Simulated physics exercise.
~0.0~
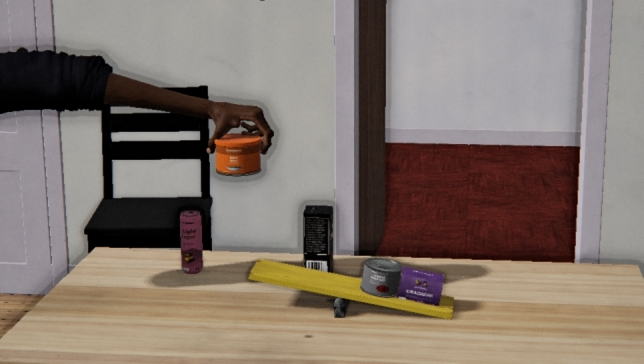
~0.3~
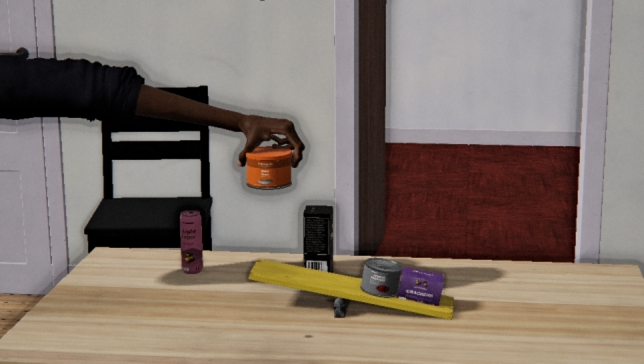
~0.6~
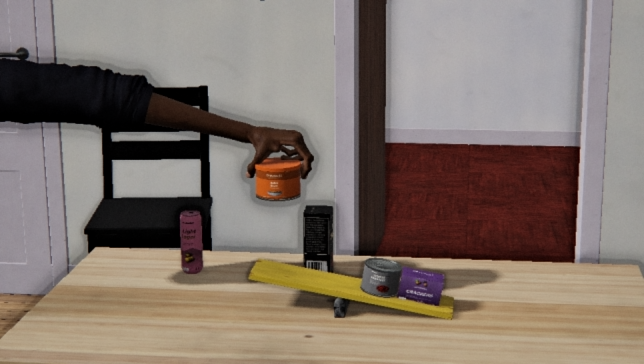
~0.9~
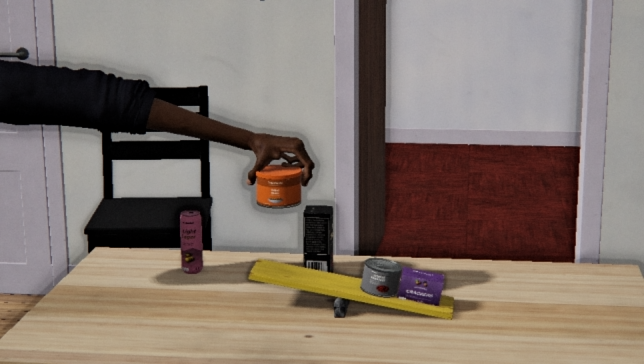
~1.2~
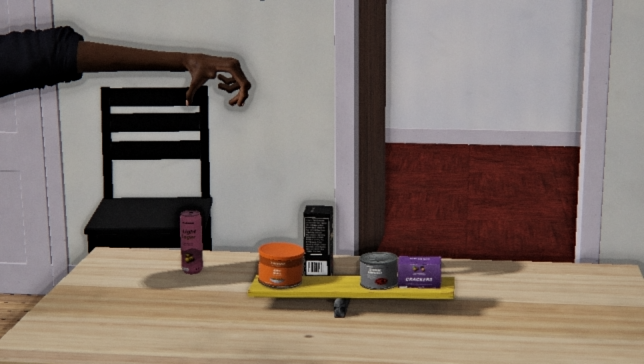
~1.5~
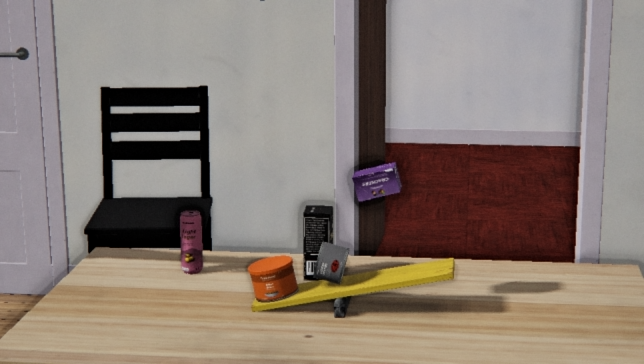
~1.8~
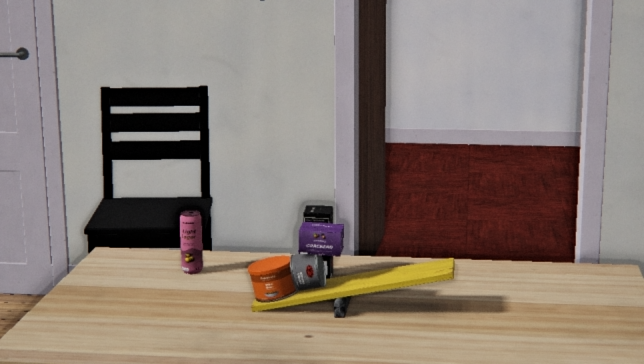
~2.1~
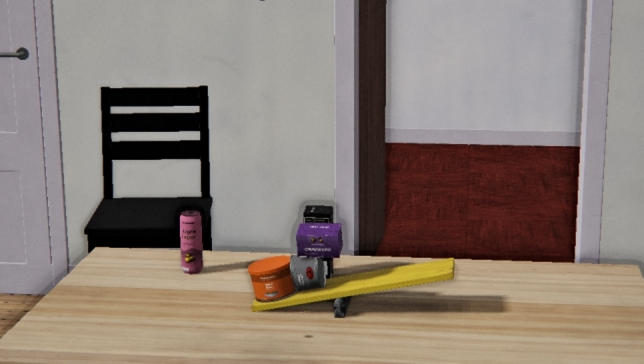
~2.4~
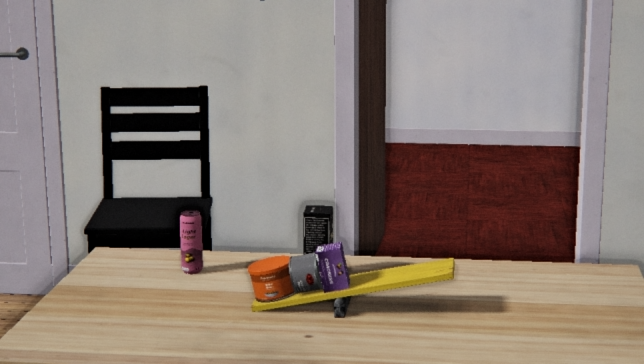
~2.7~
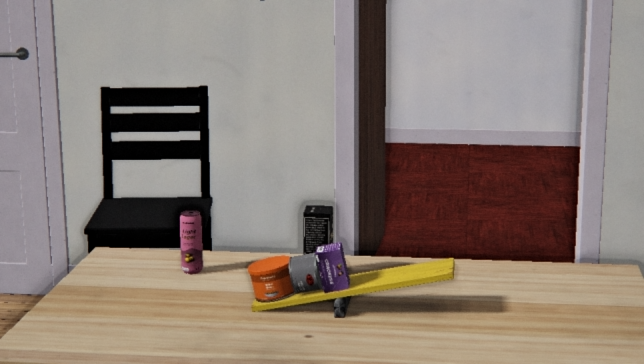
On a wooden table, a hand lowers an orange tub onto the raised left end of a yellow plank, which swings down, tossing a purple packet and sliding a grey tin leftward; both end up tipped against each other beside the tub on the tilted plank.
